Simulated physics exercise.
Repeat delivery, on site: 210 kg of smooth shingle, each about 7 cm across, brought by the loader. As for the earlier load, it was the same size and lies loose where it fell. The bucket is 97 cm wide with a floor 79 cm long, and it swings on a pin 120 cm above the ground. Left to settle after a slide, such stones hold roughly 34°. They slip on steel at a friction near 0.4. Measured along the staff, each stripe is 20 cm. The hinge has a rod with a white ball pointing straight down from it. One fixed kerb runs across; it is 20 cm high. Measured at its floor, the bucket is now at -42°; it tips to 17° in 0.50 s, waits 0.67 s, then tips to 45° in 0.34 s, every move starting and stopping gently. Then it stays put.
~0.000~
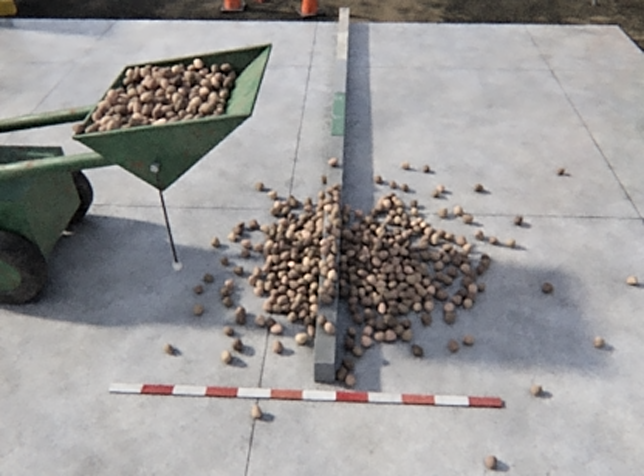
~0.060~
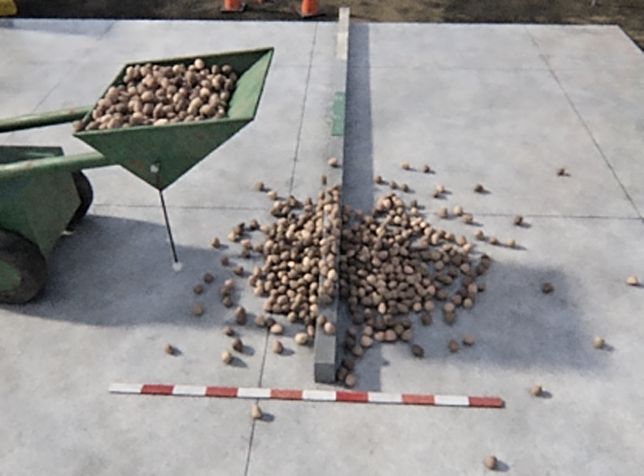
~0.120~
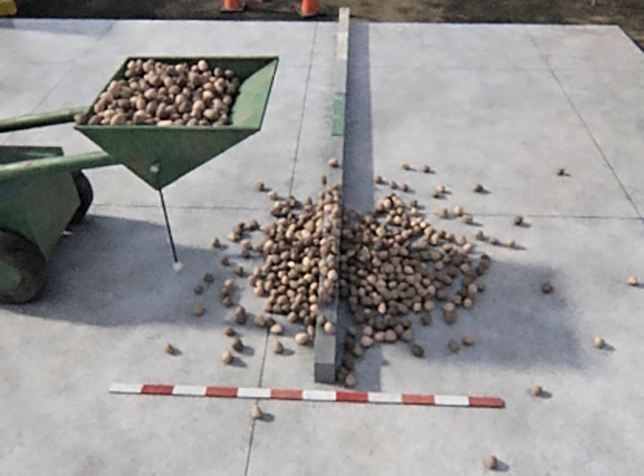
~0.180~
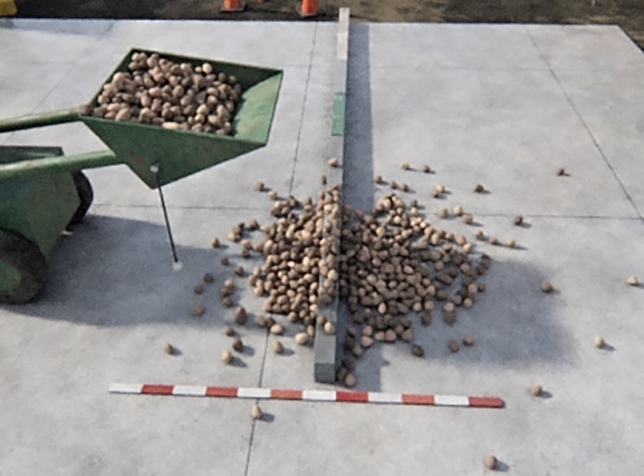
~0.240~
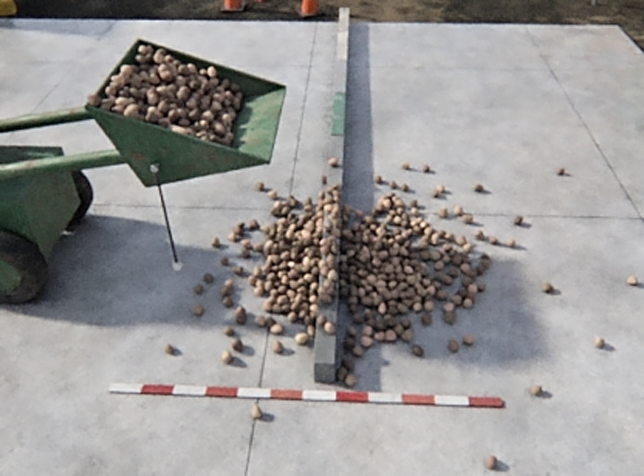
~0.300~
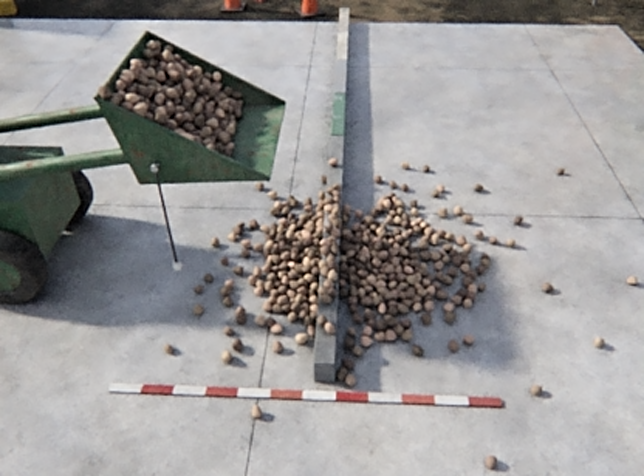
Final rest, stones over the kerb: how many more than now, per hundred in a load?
30 per hundred.
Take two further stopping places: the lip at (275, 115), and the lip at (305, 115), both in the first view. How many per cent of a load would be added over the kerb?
50 % and 70 %.
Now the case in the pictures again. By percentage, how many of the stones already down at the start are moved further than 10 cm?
I'd put it at about 10 per cent.
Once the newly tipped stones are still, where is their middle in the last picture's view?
They come to rest centred about (303, 251).
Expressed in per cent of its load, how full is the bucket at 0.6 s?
100 %.
After 0.4 s the floor is at 11°; in per cent of one load, 100 in the bucket, 46 on this side of the kerb, 54 over the kerb; the foremost stones are at (568, 284).
After 0.6 s the floor is at 17°; in per cent of one load, 100 in the bucket, 46 on this side of the kerb, 54 over the kerb; the foremost stones are at (568, 284).
After 2.0 s the floor is at 45°; in per cent of one load, 0 in the bucket, 116 on this side of the kerb, 84 over the kerb; the foremost stones are at (568, 284).
After 4.4 s the floor is at 45°; in per cent of one load, 0 in the bucket, 116 on this side of the kerb, 84 over the kerb; the foremost stones are at (568, 279). Net gain over the kerb, 30.
